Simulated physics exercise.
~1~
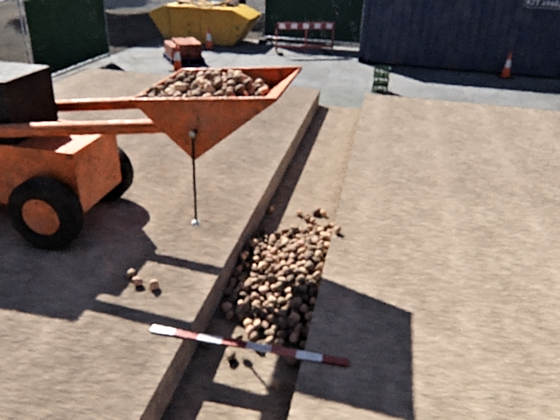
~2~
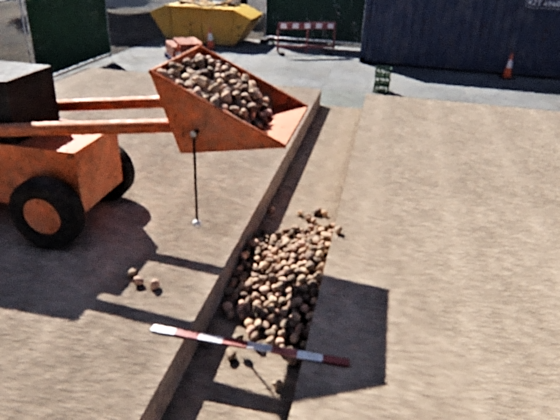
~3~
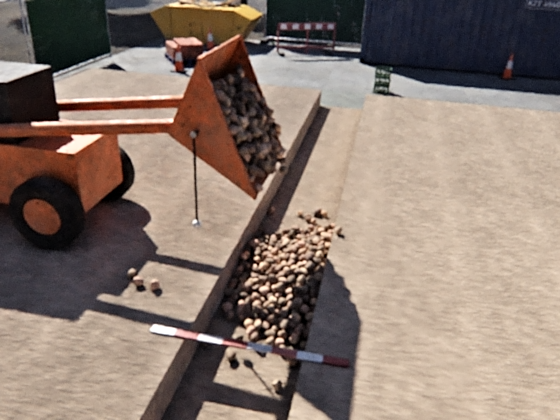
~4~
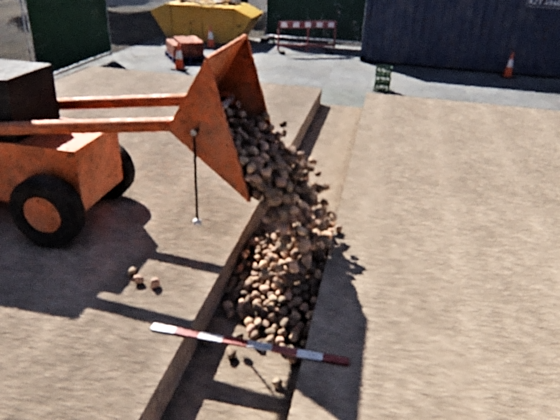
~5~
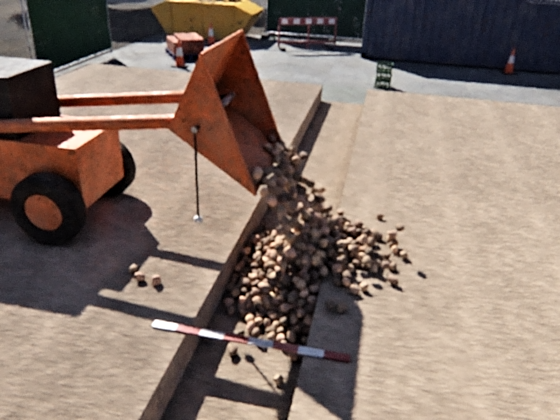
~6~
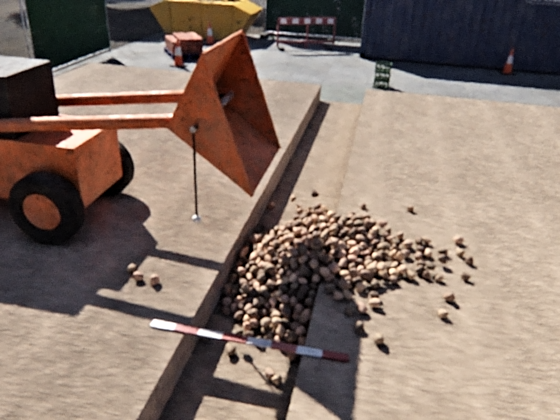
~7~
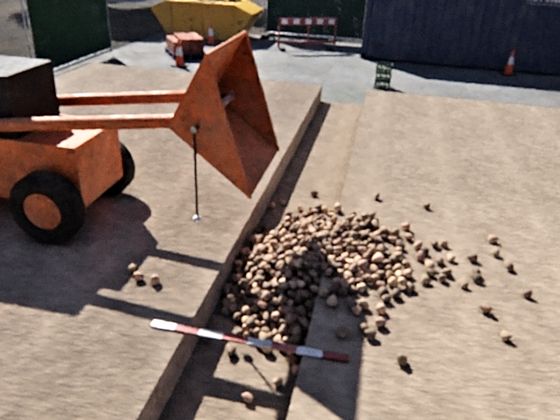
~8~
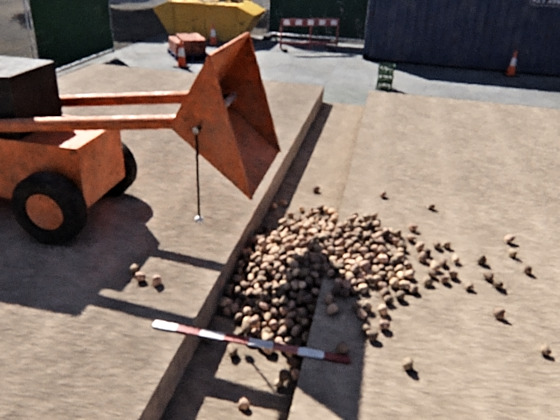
An orange loader tipped its raised bucket forward and poured a load of brown stones onto the pile already lying in the trench, until the bucket was empty, the heap had grown, and many stones had spilled and scattered across the ground to the right.
